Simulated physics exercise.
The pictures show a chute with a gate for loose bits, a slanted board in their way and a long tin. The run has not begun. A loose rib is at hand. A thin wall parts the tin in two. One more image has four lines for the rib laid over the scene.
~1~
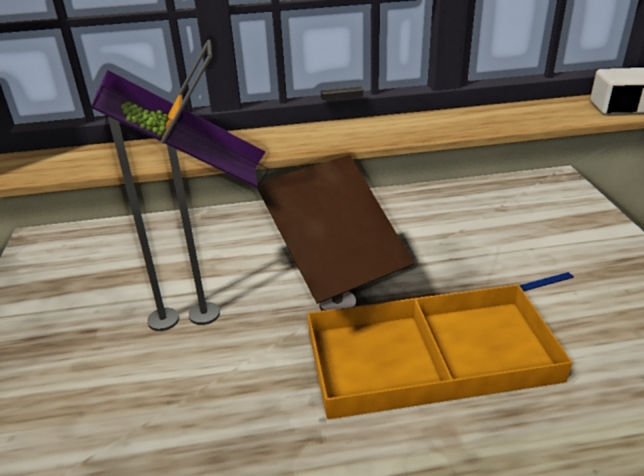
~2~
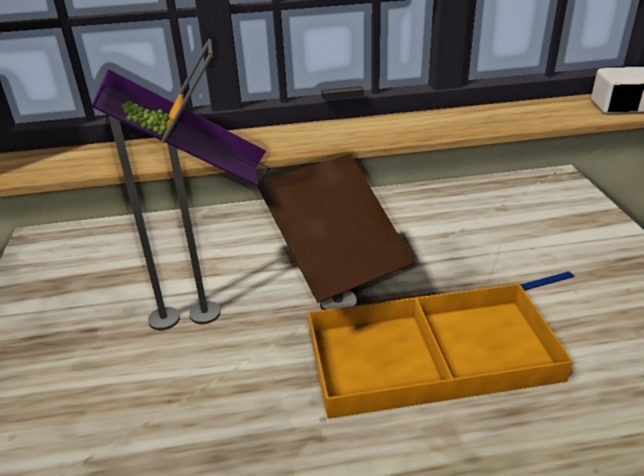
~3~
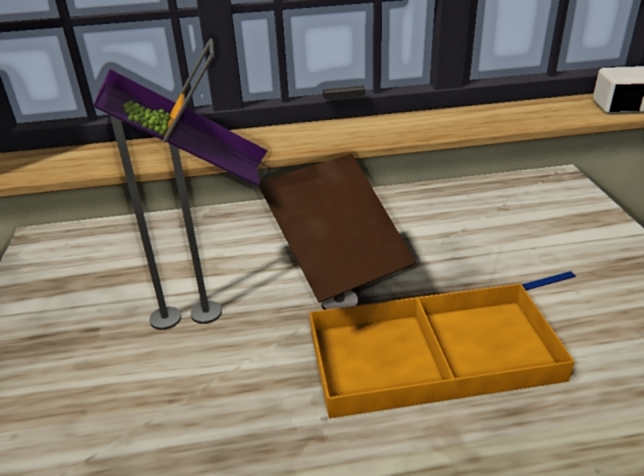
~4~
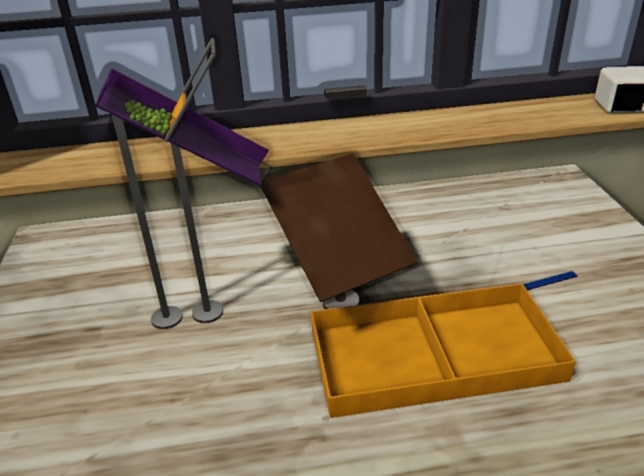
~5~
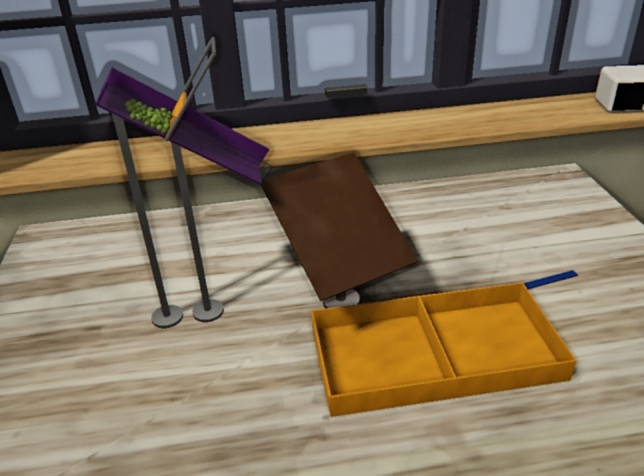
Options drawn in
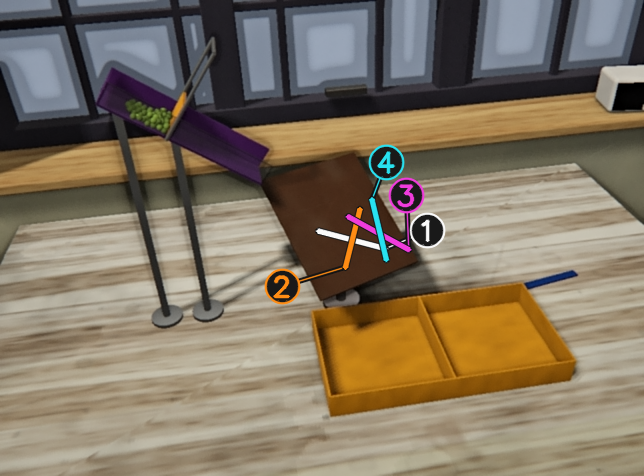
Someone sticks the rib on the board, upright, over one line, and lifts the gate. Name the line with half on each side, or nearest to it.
The best line is 3.
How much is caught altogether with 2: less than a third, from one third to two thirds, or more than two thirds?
It is more than two thirds.
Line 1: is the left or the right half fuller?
Right.
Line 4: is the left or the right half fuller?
The left half.
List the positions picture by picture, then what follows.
In the first picture, load behind the gate at (150, 117), dried peas; lip of the chute at (256, 178), sloping fairly steeply.
In the second picture, middle of the board at (336, 222), tilted fairly steeply; middle of its low edge at (369, 282); of its high edge at (305, 167).
In the third picture, front corners of the tin at (329, 398) and (574, 361); front end of its middle wall at (454, 379); gate still shut at (180, 105).
In the fourth picture, middle of the load at (153, 116); lip at (259, 177).
In the fifth picture, middle of the load at (154, 115); lip at (260, 176).
On the marked copy, line 1 from (318, 231) to (385, 248); line 2 from (359, 209) to (345, 267); line 3 from (348, 216) to (408, 249); line 4 from (371, 199) to (386, 259).
With 1, of what is caught, a small part in the left half, nearly all in the right.
With 2, of what is caught, nearly all in the left half, a stray few in the right.
With 3, of what is caught, about half in the left half, about half in the right.
With 4, of what is caught, nearly all in the left half, a stray few in the right.
